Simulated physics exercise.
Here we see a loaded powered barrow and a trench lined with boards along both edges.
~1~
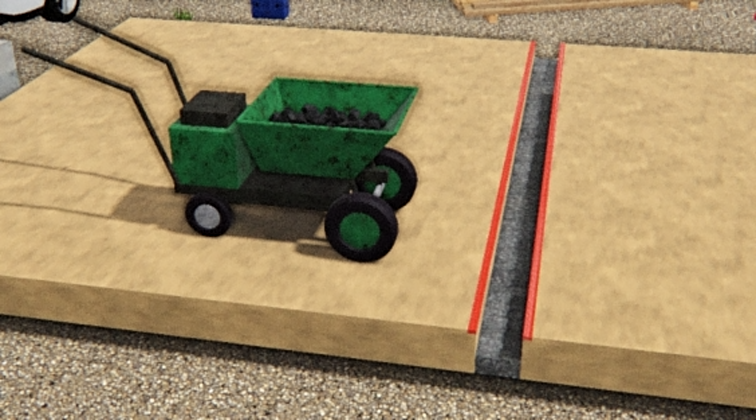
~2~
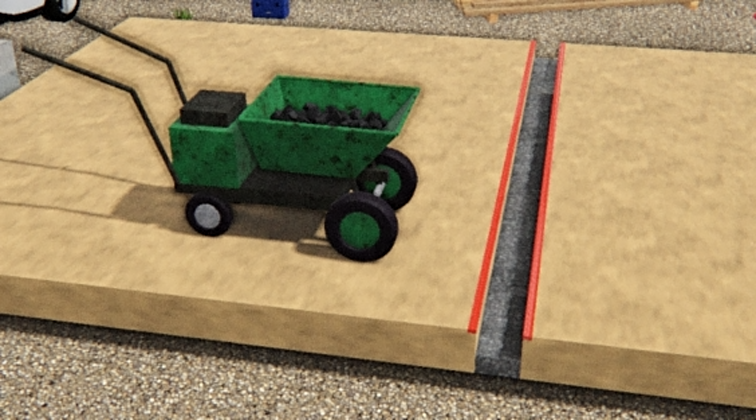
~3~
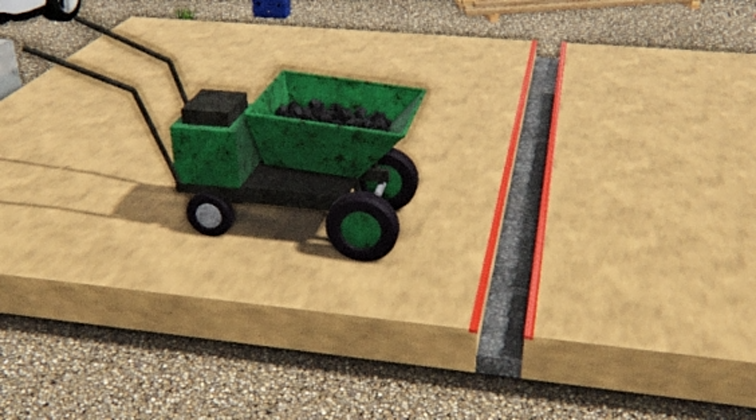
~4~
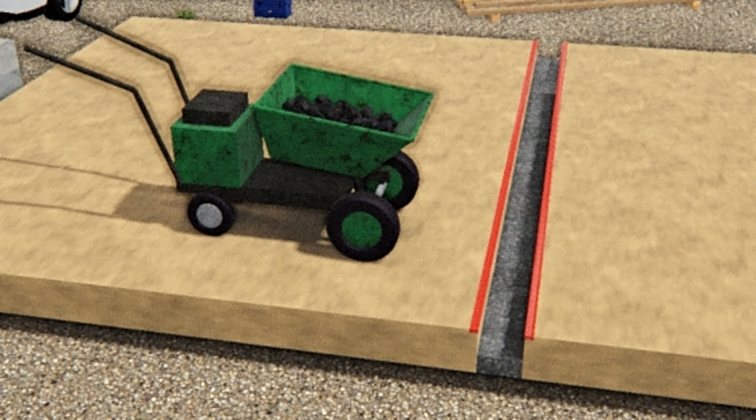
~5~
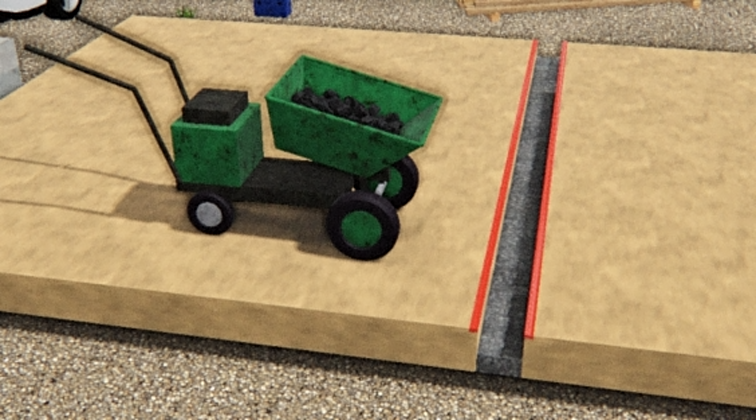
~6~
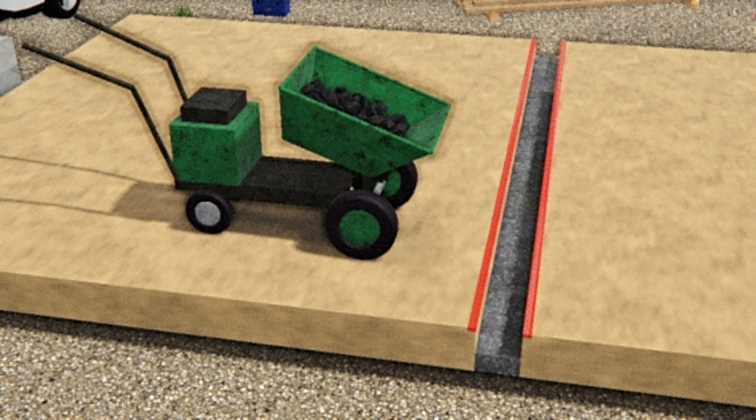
On a raised sandy slab surrounded by gravel, a green powered barrow loaded with dark lumps stands left of a narrow trench edged with red boards. Its skip starts level, then tilts gradually forward to the right, the back rising until it is clearly tipped, while the wheels stay in place.
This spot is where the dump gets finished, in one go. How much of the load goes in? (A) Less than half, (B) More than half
Option B: More than half.
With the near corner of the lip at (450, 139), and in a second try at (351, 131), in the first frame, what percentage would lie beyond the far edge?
First place: Around 70 per cent. Second place: Around 0 per cent.
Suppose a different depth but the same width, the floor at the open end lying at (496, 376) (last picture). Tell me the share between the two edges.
I'd put it at some 100 in a hundred.
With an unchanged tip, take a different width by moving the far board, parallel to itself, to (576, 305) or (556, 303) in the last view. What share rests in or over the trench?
The first try lands around 90 %, the second around 90 %.
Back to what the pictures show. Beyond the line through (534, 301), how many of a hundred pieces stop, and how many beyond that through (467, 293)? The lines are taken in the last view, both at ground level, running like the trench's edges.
Close to 0 and 90 per cent respectively.
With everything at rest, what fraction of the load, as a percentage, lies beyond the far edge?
5 per cent.
Soon after the last picture, skip tipped steeply; all in the skip.
A little later, skip tipped steeply; most in the skip; a stray few short of the trench; a small part in or heaped over the trench; a stray few falling.
Later still, skip tipped right over; about a quarter in the skip; a small part short of the trench; most in or heaped over the trench; a stray few beyond it.
By the end, skip tipped right over; a stray few in the skip; about a quarter short of the trench; most in or heaped over the trench; a stray few beyond it.
